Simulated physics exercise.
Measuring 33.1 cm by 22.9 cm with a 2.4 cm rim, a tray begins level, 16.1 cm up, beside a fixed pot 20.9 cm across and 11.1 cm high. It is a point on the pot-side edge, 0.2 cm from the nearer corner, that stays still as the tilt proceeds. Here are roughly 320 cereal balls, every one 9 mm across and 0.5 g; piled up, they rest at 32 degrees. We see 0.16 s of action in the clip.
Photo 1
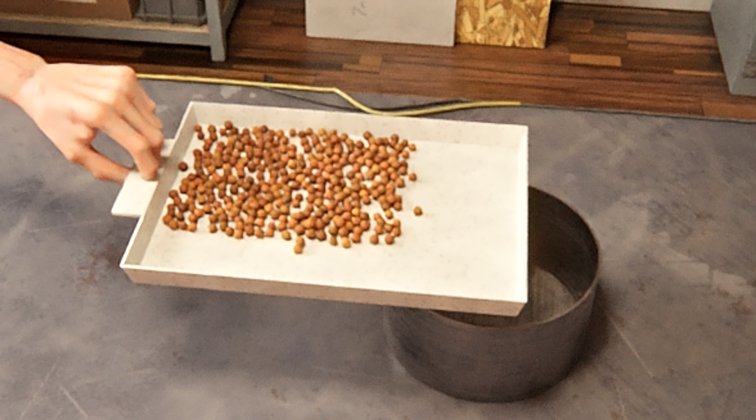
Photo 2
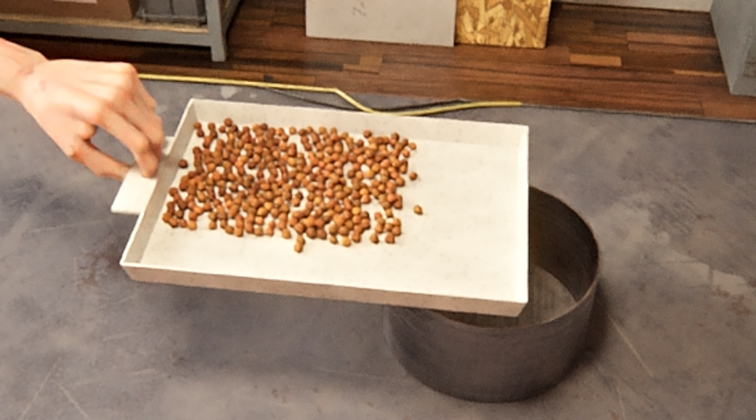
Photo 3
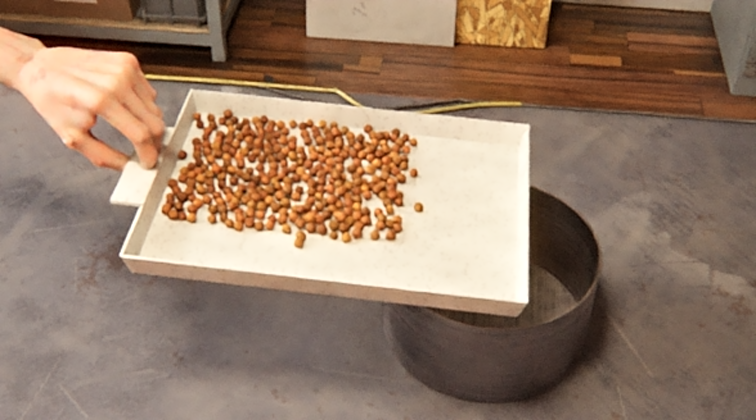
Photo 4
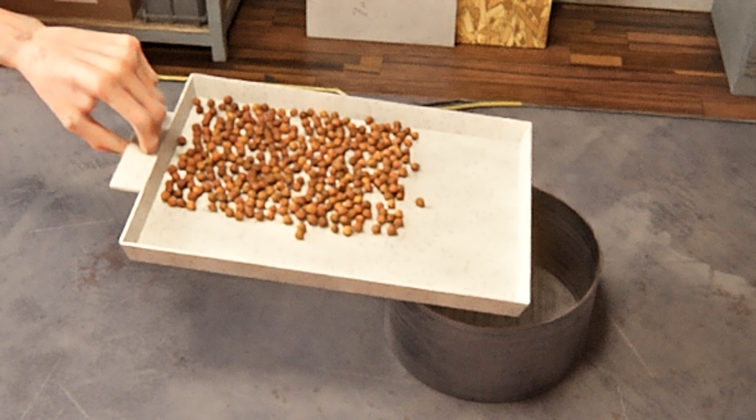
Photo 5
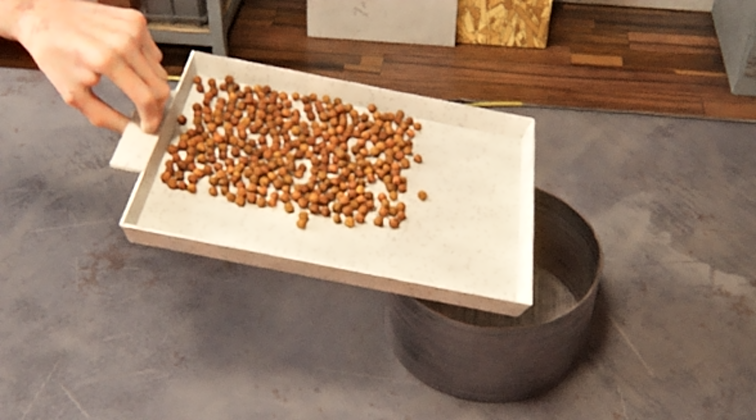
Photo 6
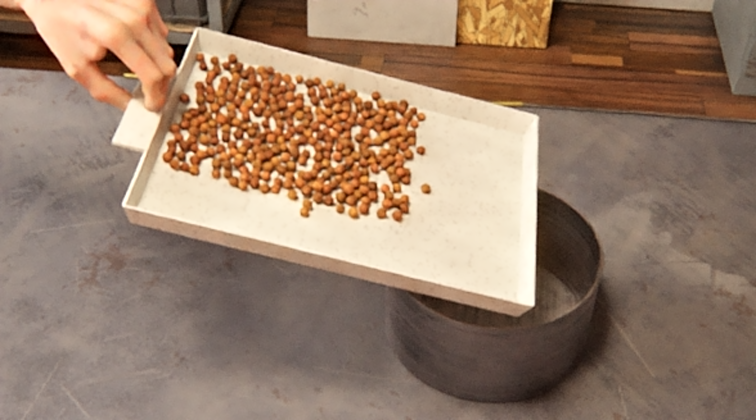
Hand raising the left end of a white tray of brown cereal balls, slanting it down rightward above a dark round pot.
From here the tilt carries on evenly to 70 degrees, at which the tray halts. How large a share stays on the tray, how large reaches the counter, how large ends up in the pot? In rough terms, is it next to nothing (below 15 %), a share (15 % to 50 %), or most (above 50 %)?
One by one: Tray: Expect a moderate portion; counter: Expect over half the total; pot: Expect a minor portion.
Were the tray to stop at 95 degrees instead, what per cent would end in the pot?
Estimated share: About 0 %.
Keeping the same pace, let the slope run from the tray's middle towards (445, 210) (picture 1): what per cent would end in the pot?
Something like 35 per cent of the pieces.
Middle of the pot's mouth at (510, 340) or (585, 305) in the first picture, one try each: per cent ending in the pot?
About 40 and 65 per cent.
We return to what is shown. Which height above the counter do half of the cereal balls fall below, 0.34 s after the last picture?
Some 30 cm above the counter.
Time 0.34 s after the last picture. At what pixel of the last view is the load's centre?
Approx. (482, 111).
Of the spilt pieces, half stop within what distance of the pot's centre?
Distance: Some 28 cm.
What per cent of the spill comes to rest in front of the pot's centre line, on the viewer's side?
About 90 per cent.
Then, 0.20 s after the last picture, tilt 43 degrees; the tray holds 100 %, the pot 0 %.
Then, 0.34 s after the last picture, tilt 63 degrees; the tray holds 100 %, the pot 0 %.
Then, 0.60 s after the last picture, tilt 70 degrees; the tray holds 25 %, the pot 0 %.
In the end, tray 25 %, counter 75 %, pot 0 %.
